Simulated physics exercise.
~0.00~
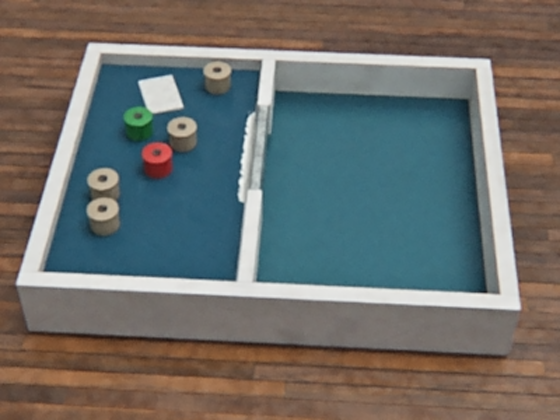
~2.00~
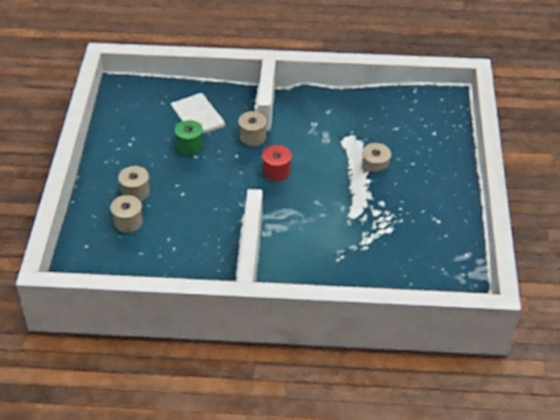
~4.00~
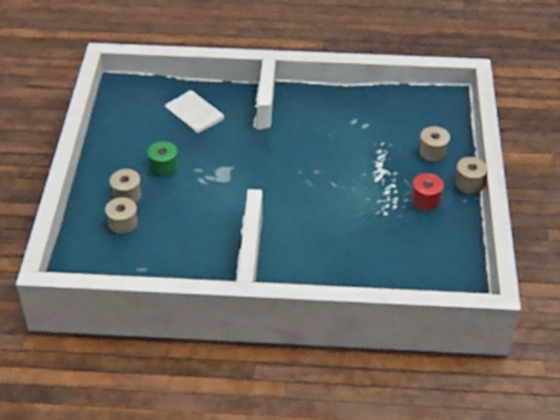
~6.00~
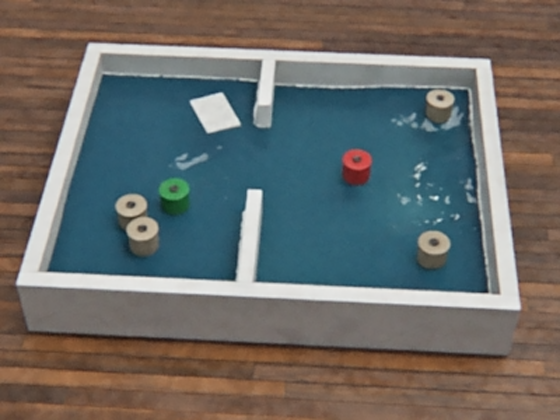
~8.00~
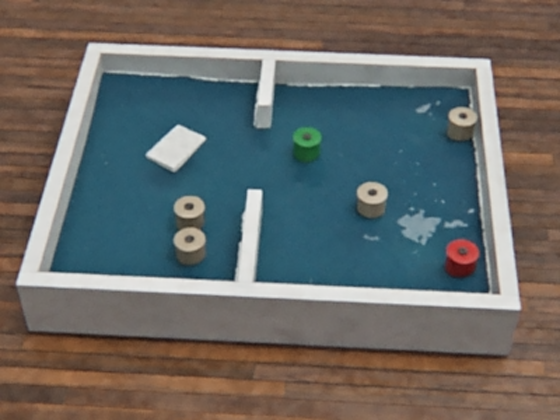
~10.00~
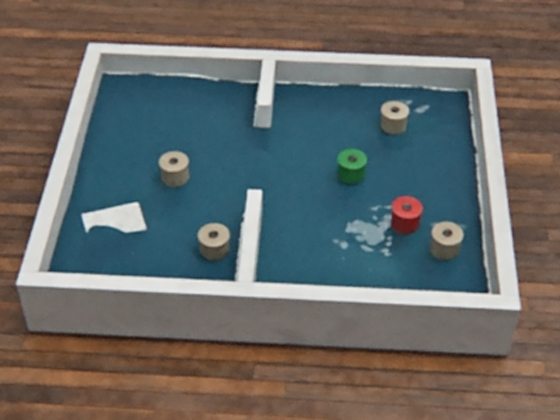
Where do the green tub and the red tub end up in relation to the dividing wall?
Both end up afloat beyond the dividing wall, in the right part of the tank. The red tub crosses first, and the green one drifts through the gap later.
